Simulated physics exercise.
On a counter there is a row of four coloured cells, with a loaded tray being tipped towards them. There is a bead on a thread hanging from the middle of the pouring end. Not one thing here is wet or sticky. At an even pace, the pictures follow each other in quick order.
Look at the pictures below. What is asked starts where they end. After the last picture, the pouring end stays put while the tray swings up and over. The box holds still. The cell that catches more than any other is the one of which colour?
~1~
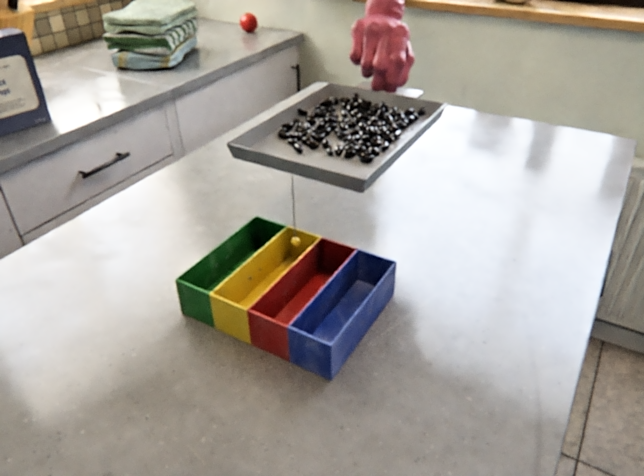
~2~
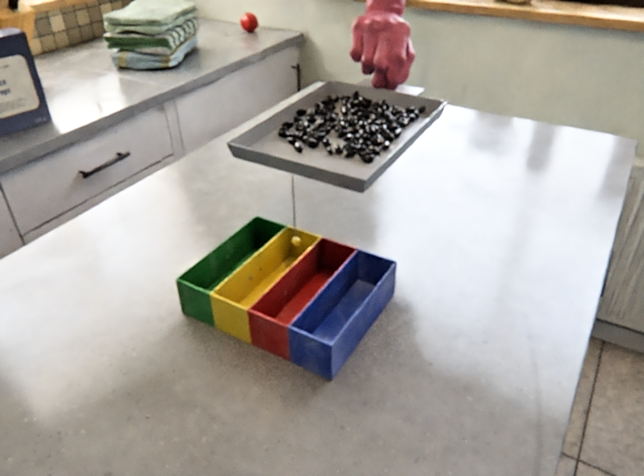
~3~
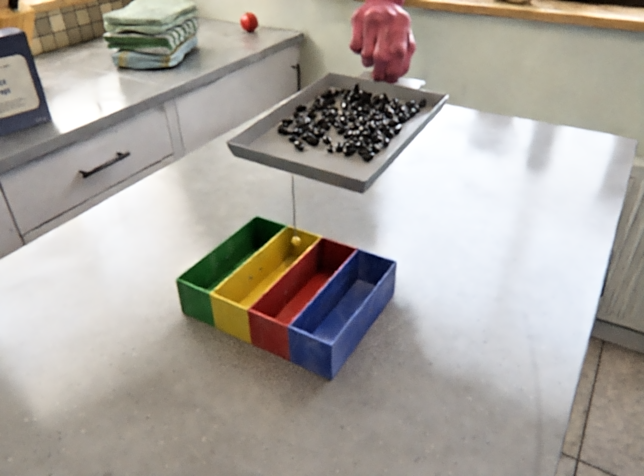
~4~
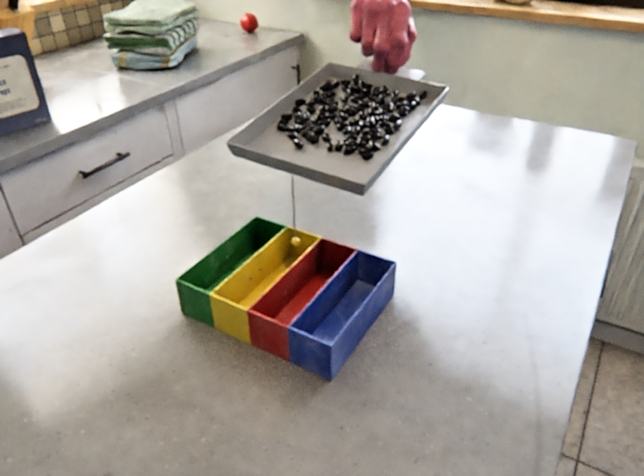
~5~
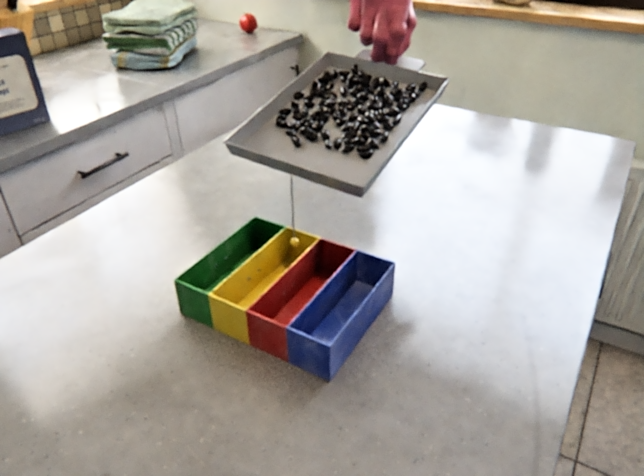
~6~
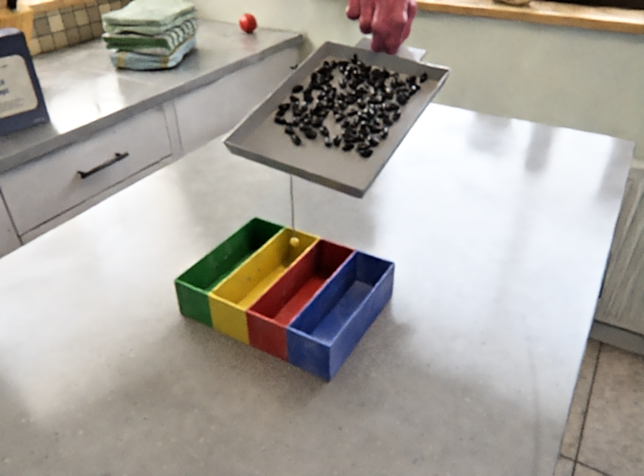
It is the blue one.
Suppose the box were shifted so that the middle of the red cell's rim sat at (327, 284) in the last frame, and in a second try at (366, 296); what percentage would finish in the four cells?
It would be roughly 100 per cent in the first placement and roughly 90 per cent in the second.
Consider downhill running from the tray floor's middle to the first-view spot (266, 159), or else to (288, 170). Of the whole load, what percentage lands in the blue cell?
The first try would leave around 0 per cent there, the second around 0 per cent.
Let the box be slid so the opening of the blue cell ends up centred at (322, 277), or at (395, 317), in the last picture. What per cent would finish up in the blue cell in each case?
That makes 40 per cent, followed by 0 per cent.
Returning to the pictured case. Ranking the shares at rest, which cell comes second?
Number two is the red cell.
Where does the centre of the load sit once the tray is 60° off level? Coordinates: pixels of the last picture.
Roughly at (327, 150).
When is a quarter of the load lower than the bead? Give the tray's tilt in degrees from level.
It has tipped about 95 degrees.
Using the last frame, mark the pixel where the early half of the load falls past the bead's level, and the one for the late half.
The early half goes through (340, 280), the late half through (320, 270).
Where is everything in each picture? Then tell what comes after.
The first picture shows corners of the pouring end (232, 142) and (363, 176), level; middle of the load (352, 125), black beans; bead on its thread (295, 242); green cell (195, 300); yellow cell (230, 315); red cell (269, 332); blue cell (310, 350).
The second picture shows corners of the pouring end (232, 142) and (363, 176), level; middle of the load (353, 123).
The third picture shows corners of the pouring end (231, 141) and (363, 178), tipped barely, lowest at the right corner; middle of the load (353, 119).
The fourth picture shows corners of the pouring end (231, 141) and (363, 180), tipped a little, lowest at the right corner; middle of the load (353, 113).
The fifth picture shows corners of the pouring end (229, 140) and (361, 183), tipped a little, lowest at the right corner; middle of the load (351, 107).
The sixth picture shows corners of the pouring end (228, 140) and (361, 185), tipped clearly, lowest at the right corner; middle of the load (351, 101); green cell (193, 300); yellow cell (229, 316); red cell (267, 333); blue cell (309, 351).
Just after the last frame, tray tipped steeply; every one on the tray.
A moment on, tray tipped right over; roughly two thirds on the tray; about a tenth in the blue cell; about a tenth in the red cell; just a few in the yellow cell; roughly a quarter falling or outside the box.
Further on, tray tipped past a quarter turn; roughly half in the blue cell; roughly a quarter in the red cell; about a tenth in the yellow cell; about a tenth falling or outside the box.
When it is over, tray tipped past a quarter turn; roughly half in the blue cell; roughly a quarter in the red cell; about a tenth in the yellow cell; not one in the green cell; about a tenth outside the box.
